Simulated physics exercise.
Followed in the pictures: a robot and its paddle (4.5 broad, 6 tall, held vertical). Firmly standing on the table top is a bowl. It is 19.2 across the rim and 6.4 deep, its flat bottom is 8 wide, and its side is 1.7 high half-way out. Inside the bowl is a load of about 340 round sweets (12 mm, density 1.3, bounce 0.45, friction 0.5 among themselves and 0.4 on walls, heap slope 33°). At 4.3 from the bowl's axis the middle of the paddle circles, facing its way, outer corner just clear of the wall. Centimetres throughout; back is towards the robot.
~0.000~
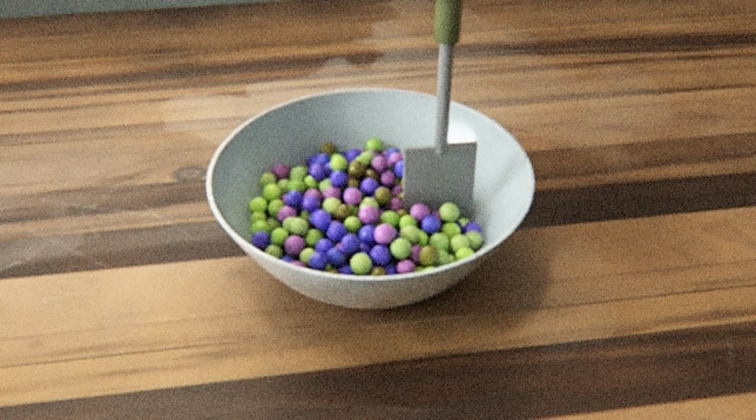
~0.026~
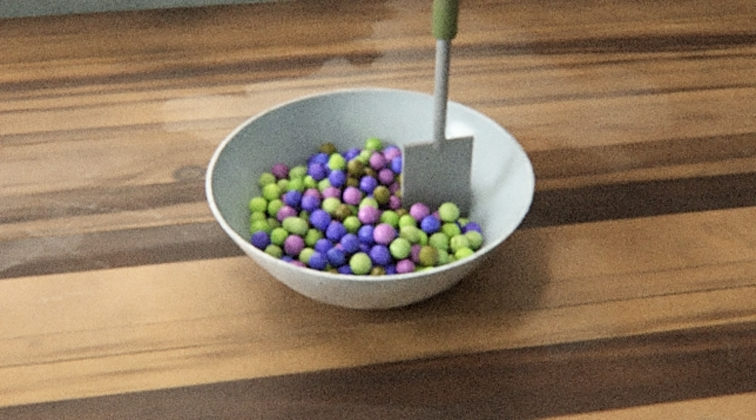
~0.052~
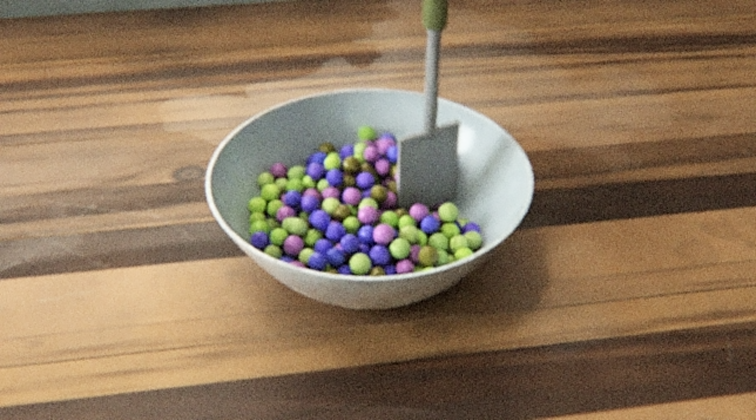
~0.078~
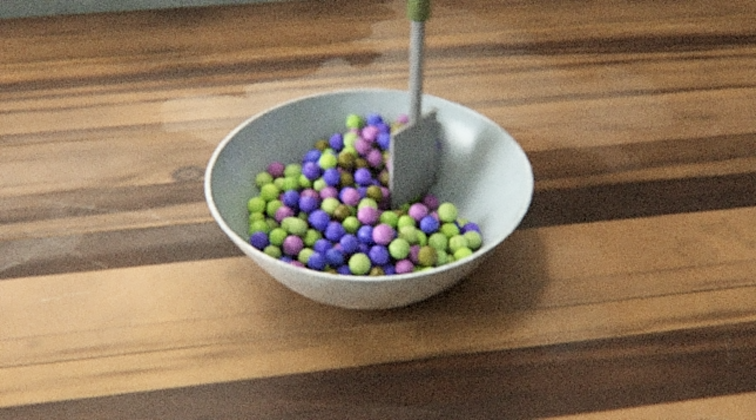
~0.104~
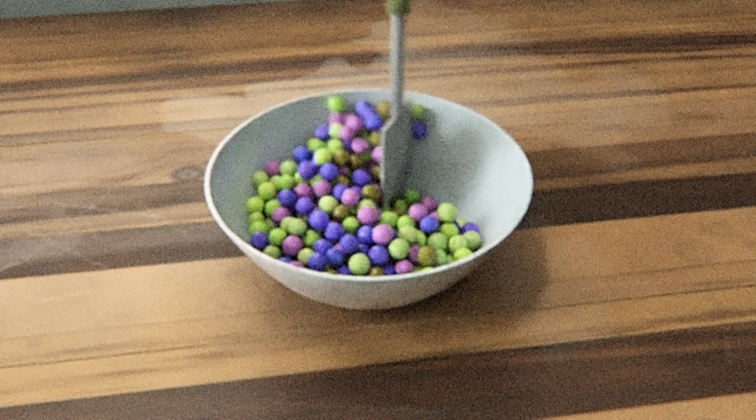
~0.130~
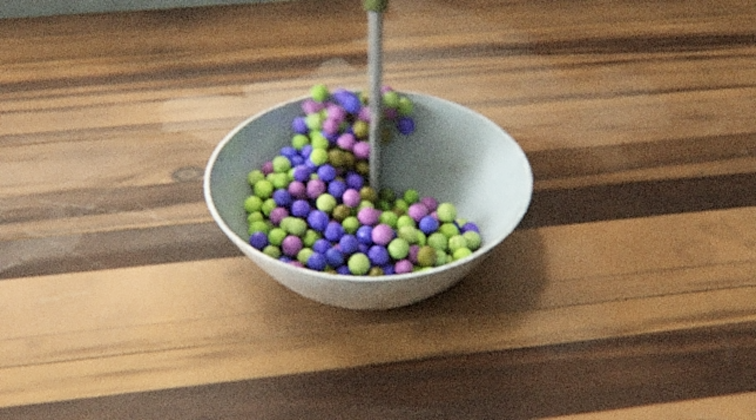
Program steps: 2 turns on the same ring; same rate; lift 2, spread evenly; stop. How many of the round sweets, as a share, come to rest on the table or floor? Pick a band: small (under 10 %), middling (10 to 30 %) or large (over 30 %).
Middling.
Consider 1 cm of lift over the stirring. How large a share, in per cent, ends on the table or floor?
30 %.
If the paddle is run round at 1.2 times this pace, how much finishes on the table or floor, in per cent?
Estimated share: Close to 30 per cent.
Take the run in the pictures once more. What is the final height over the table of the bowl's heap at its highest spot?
The top sits some 6.0 cm up.
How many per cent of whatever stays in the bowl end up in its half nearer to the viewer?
Close to 50 in a hundred.
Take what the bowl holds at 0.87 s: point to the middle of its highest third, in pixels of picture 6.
About (319, 220).
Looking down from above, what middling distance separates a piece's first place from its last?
Near 9 cm.
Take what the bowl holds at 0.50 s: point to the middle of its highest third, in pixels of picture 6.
(465, 198), roughly.
After 0.50 s, 328° round, highest piece 9 above the table; 284 in the bowl, 48 on the table or floor, 8 in flight or on the tool.
After 0.87 s, 220° round, highest piece 7 above the table; 267 in the bowl, 71 on the table or floor, 2 in flight or on the tool.
After 1.25 s, 0° round, highest piece 5 above the table; 264 in the bowl, 76 on the table or floor.
After 1.95 s, 0° round, highest piece 5 above the table; 264 in the bowl, 76 on the table or floor.
In the end, 264 in the bowl, 76 on the table or floor. That is 22 % on the table or floor.
